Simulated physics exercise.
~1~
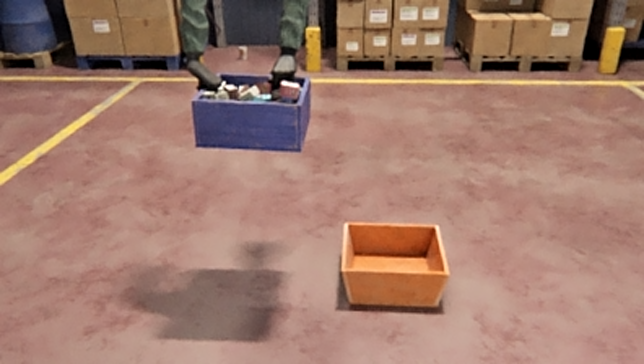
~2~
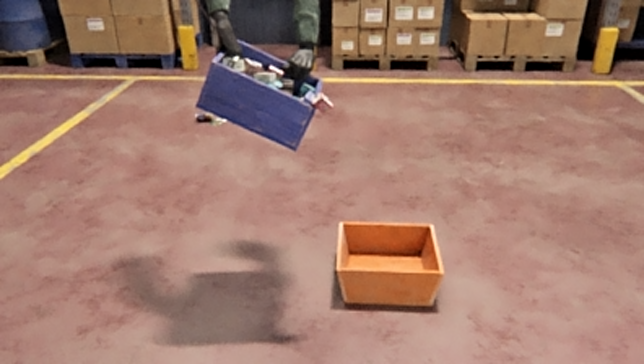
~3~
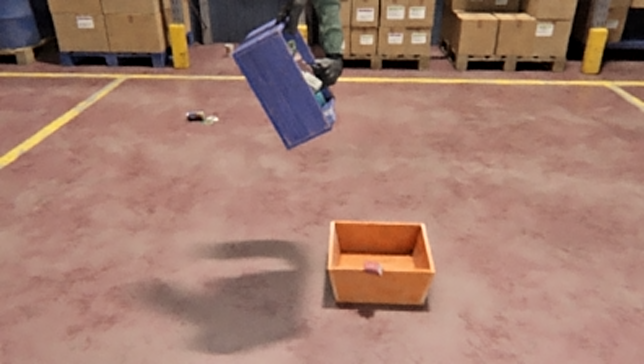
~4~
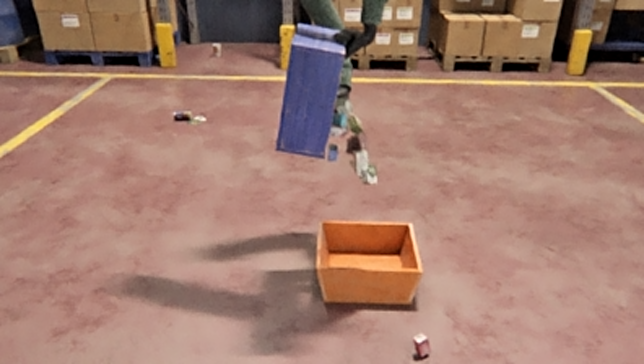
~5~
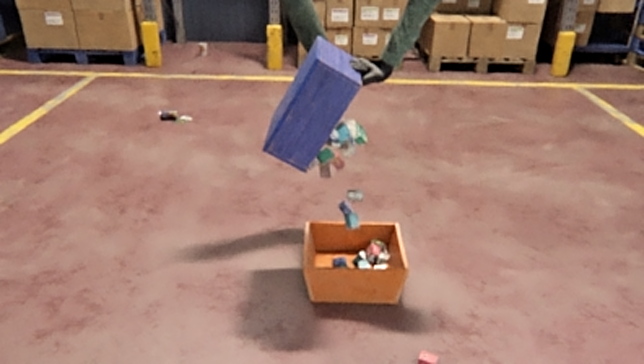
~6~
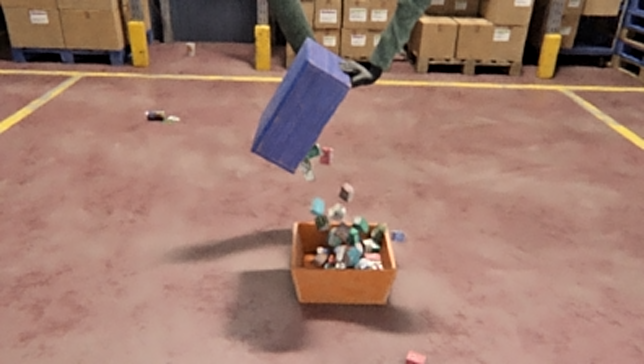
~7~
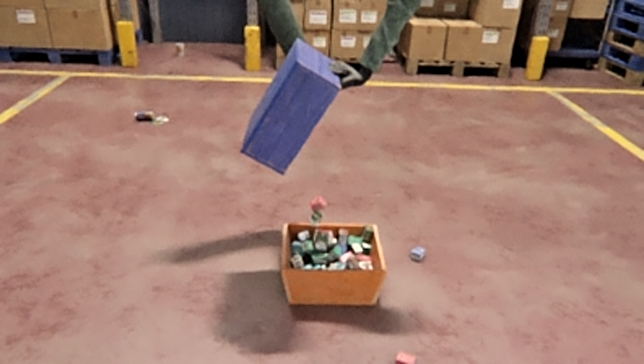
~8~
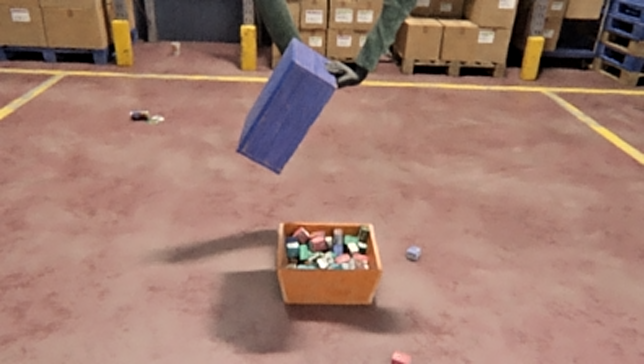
Two gloved hands in dark green sleeves hold a blue crate of small cartons above the reddish floor of a warehouse, seen from in front and slightly above. An empty orange box stands on the floor below, with stacked cardboard boxes on pallets behind yellow lines. The hands tip the crate toward the right until it is well past upright, and a few pieces drop onto the floor. The rest then tumble in a stream into the orange box, filling it with colourful cartons. At the end the crate hangs tilted and emptied, with most of the load in the box and a few pieces scattered around it.
